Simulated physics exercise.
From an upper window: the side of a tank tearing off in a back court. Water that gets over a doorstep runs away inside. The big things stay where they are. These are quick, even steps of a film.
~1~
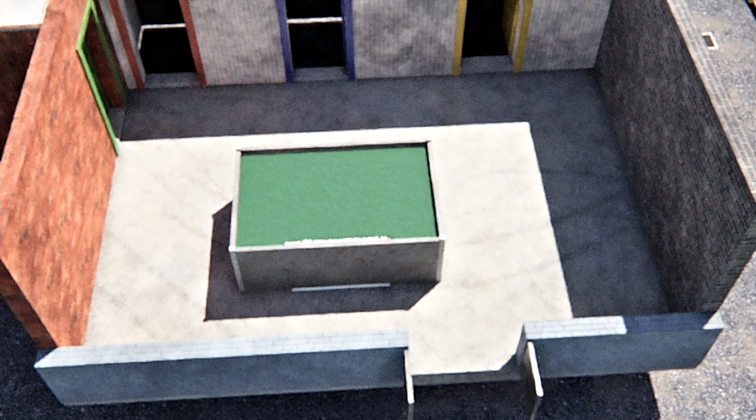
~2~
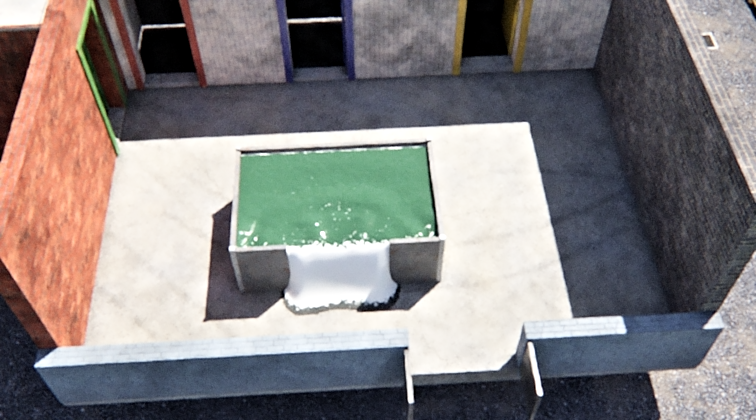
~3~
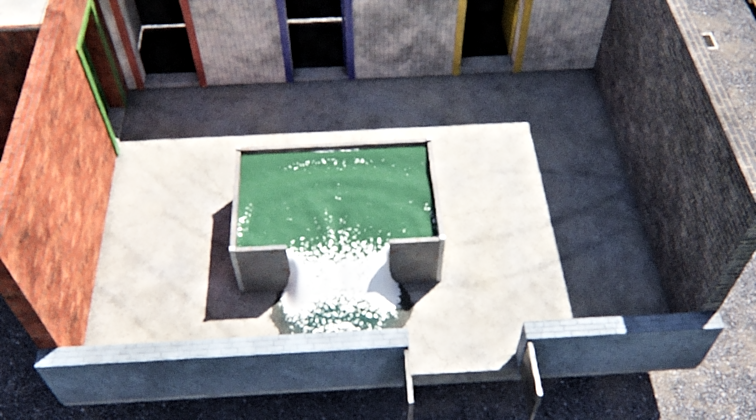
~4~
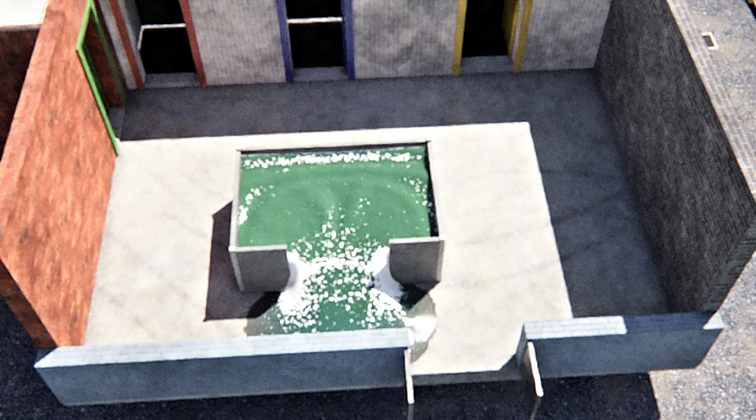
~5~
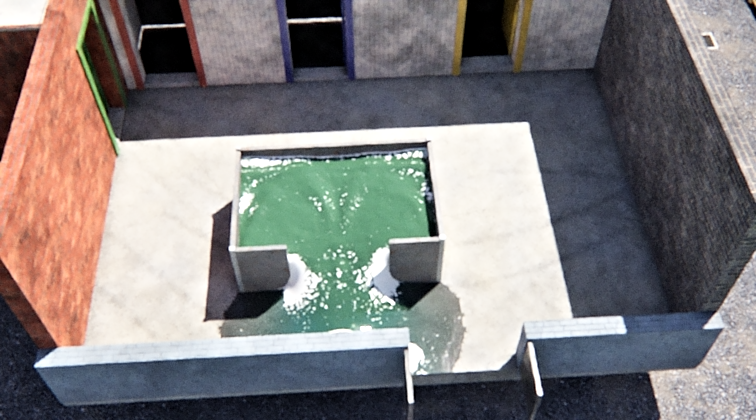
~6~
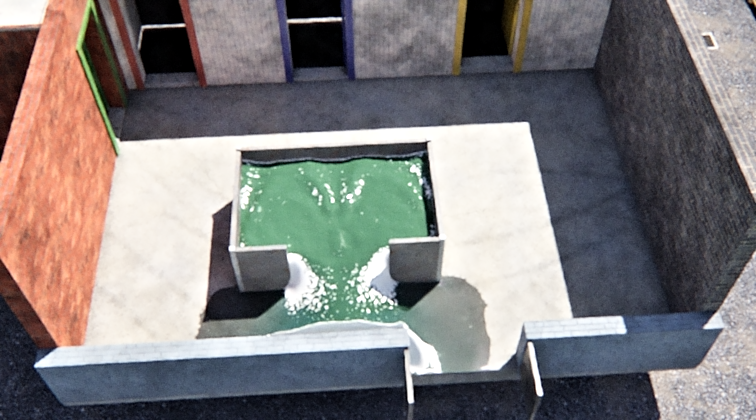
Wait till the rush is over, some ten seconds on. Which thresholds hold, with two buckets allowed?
The green door takes more than that; the red door takes more than that; the blue door stays under that; the yellow door stays under that.
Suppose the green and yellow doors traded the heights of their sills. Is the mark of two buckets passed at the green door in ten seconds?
In short: The green one takes less.
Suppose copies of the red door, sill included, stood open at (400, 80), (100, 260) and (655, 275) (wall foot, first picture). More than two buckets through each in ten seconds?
One after the other: Takes less, is over, takes more.
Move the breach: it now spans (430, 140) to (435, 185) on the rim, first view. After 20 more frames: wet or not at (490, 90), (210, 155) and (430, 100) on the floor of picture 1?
In turn: Under water, free of water, flooded.
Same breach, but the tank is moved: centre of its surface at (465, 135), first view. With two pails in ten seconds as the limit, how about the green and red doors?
Green holds; red keeps below it.
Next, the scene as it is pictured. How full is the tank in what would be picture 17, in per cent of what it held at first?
Some 46 per cent.
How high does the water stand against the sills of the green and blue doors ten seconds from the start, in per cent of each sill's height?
Roughly 180 per cent, then 70 per cent.
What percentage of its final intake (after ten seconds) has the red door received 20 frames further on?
Near 10 in a hundred.
A moment on, water covers 20 % of the floor; the green door not reached, the red door not reached, the blue door not reached, the yellow door not reached.
Next, water covers 40 % of the floor; the green door not reached, the red door not reached, the blue door not reached, the yellow door not reached.
Then, water covers 60 % of the floor; the green door wet at the sill, nothing in, the red door under two buckets in, the blue door not reached, the yellow door not reached.
Later, water covers 90 % of the floor; the green door under two buckets in, the red door far over two buckets in, the blue door wet at the sill, nothing in, the yellow door wet at the sill, nothing in.
In the end, water covers 100 % of the floor; the green door over two buckets in, the red door far over two buckets in, the blue door under two buckets in, the yellow door wet at the sill, nothing in.
